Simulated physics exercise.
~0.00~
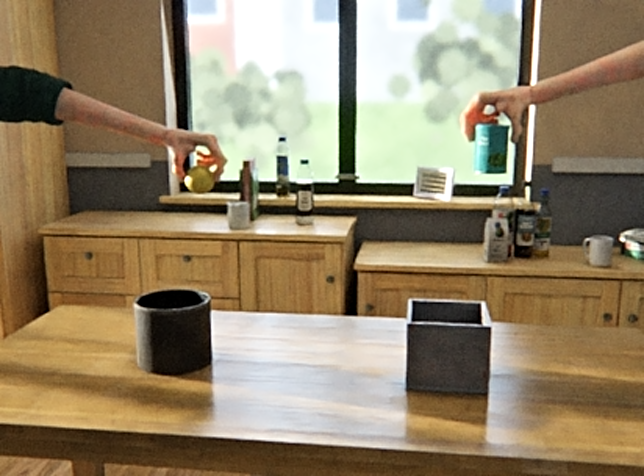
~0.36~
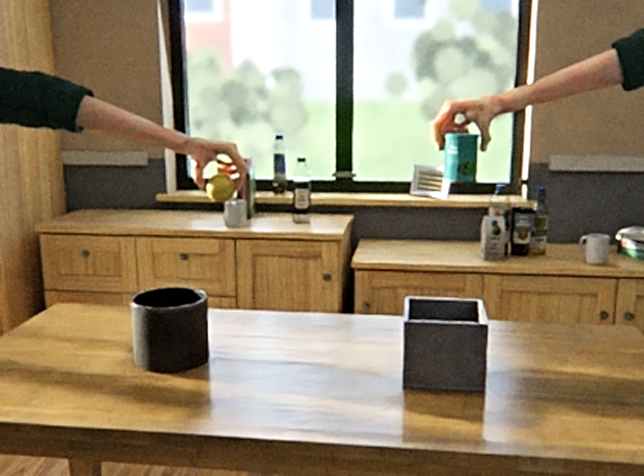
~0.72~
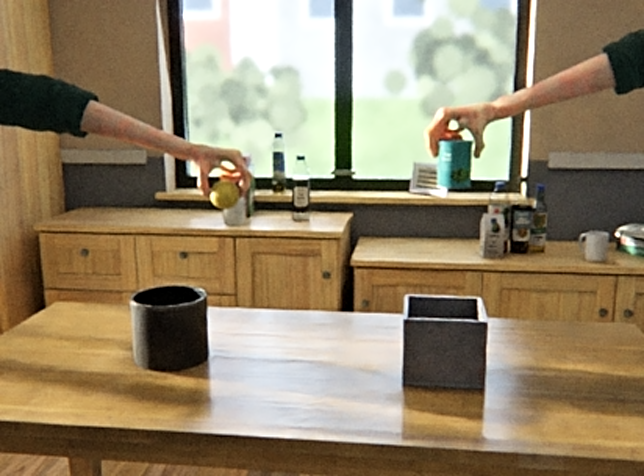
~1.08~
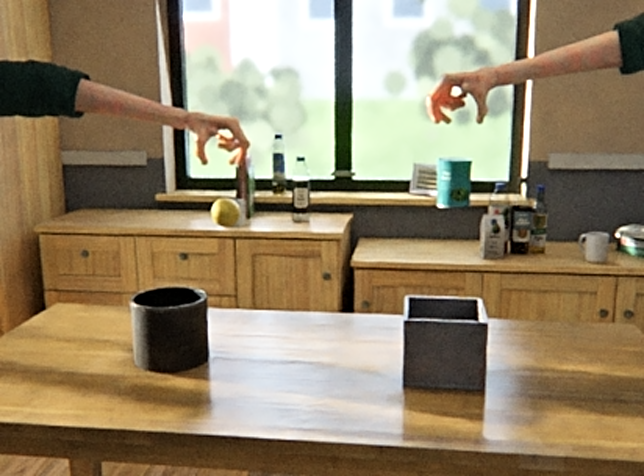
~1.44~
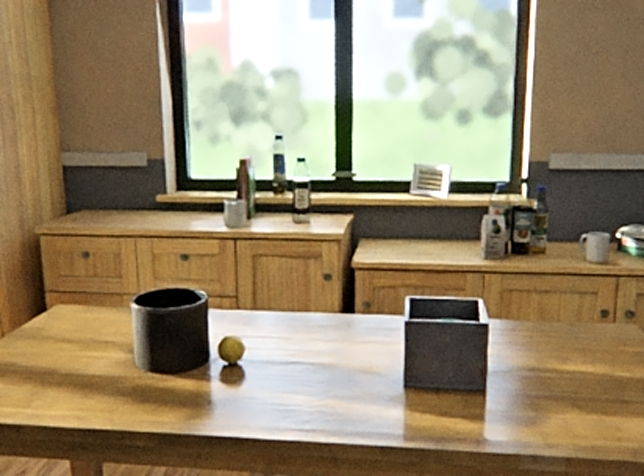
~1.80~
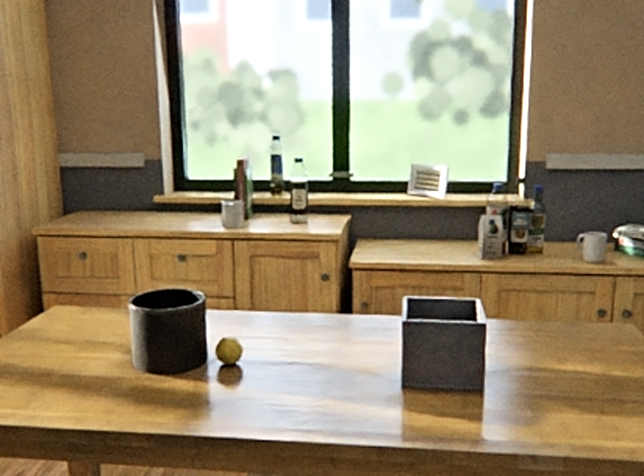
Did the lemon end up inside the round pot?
No, the lemon missed the round pot and ended up on the table just to the right of it, while the turquoise tin went into the square container.
A lemon and a turquoise tin, held by two hands above a table, moved inward and were let go. The tin dropped out of sight into the square grey container, while the lemon came to rest just right of the round dark pot.
